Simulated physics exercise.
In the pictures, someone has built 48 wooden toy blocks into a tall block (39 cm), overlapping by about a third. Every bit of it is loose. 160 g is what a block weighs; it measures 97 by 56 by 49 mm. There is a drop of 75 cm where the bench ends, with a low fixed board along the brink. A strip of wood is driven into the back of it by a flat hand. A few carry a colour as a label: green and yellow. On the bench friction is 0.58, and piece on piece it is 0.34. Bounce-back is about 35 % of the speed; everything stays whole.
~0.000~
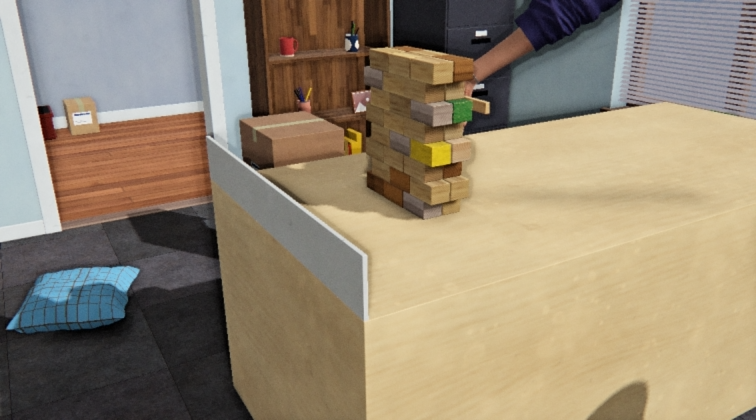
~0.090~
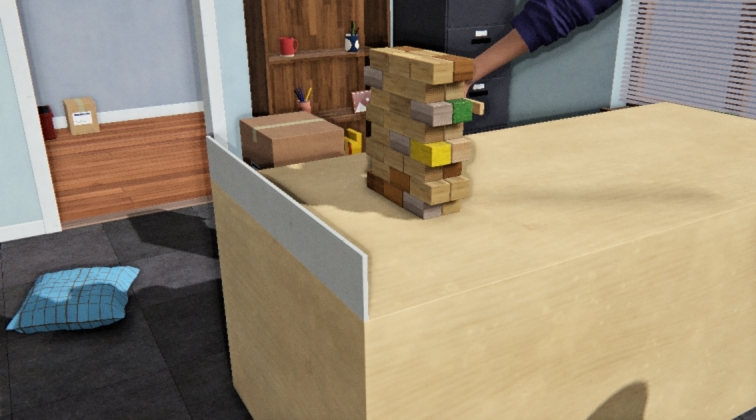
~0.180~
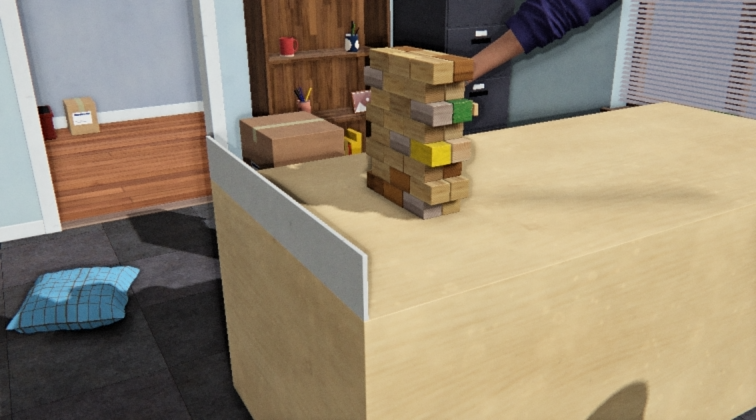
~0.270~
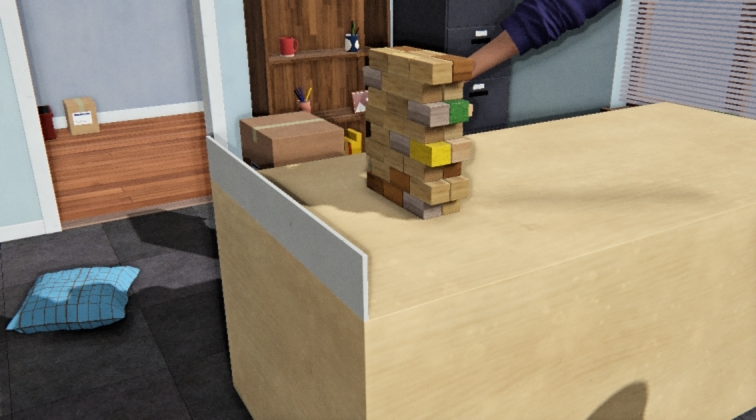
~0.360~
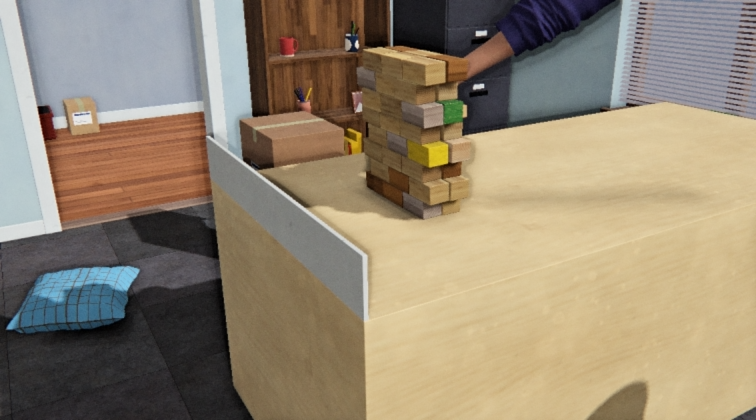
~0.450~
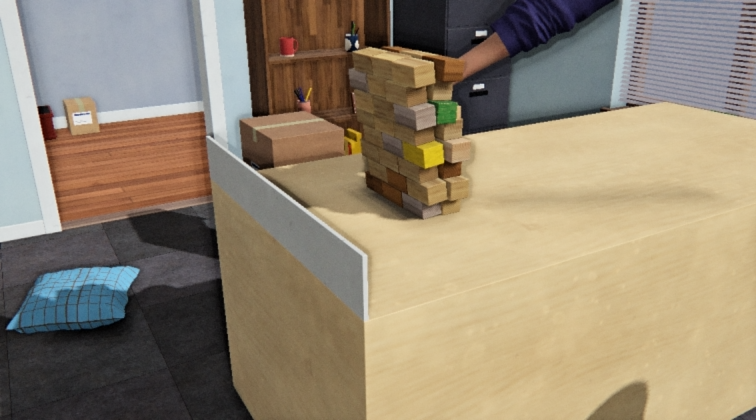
In an office-like room with dark floor tiles, seen from a fixed spot slightly above a pale wooden counter, a hand in a dark blue sleeve reaches in from the right. A loose tower of wooden blocks, one green and one yellow, stands near a box, shelves and a blue cushion. The hand pushes a wooden strip into the tower's back, shifting its upper blocks leftward into a slight lean.
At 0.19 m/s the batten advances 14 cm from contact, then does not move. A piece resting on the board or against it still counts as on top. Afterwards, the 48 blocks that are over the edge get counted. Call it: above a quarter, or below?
Below.
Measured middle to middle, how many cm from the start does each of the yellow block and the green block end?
Moved: Yellow 24, green 42.
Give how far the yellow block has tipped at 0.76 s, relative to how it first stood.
At that moment, roughly 40 degrees.
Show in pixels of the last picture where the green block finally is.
It ends up centred close to (373, 251).
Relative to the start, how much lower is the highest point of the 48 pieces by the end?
Lower by close to 9 cm.
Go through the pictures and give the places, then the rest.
In the first frame (places mark the middle of the side facing us), batten (488, 108) 42 mm from the stack; green block (463, 112); yellow block (420, 153); nothing disturbed.
In the second frame, batten (482, 109) 25 mm from the stack; yellow block (420, 153).
In the third frame, batten (476, 110) 8 mm from the stack; yellow block (420, 153).
In the fourth frame, batten (470, 111) 10 mm in; green block (460, 113) shifted 10 mm; 11 disturbed, none over the edge.
In the fifth frame, batten (465, 112) 27 mm in; green block (454, 113) shifted 27 mm; yellow block (418, 153) shifted 8 mm; steepest lean 3°, the block at (385, 85); 27 disturbed, none over the edge.
In the sixth frame, batten (459, 112) 44 mm in; green block (448, 114) leaning 5°; yellow block (413, 155) leaning 7°; steepest lean 8°, the block at (382, 68); 33 disturbed, none over the edge.
After 0.60 s, none of the 48 blocks over the edge, 34 disturbed; green block leaning 16°; yellow block leaning 16°.
After 0.76 s, none of the 48 blocks over the edge, 34 disturbed; green block leaning 63°, 8 cm lower; yellow block leaning 36°, 22 mm lower.
After 0.92 s, none of the 48 blocks over the edge, 34 disturbed; green block on its side; yellow block on its side.
After 1.48 s, 3 of the 48 blocks over the edge; green block upside down; yellow block on its side.
By the end (2.0 s), 3 of the 48 blocks over the edge; green block upside down; yellow block on its side. That is 6 per cent. As the last picture would show them, middles, green block near (373, 250), yellow block near (361, 222).
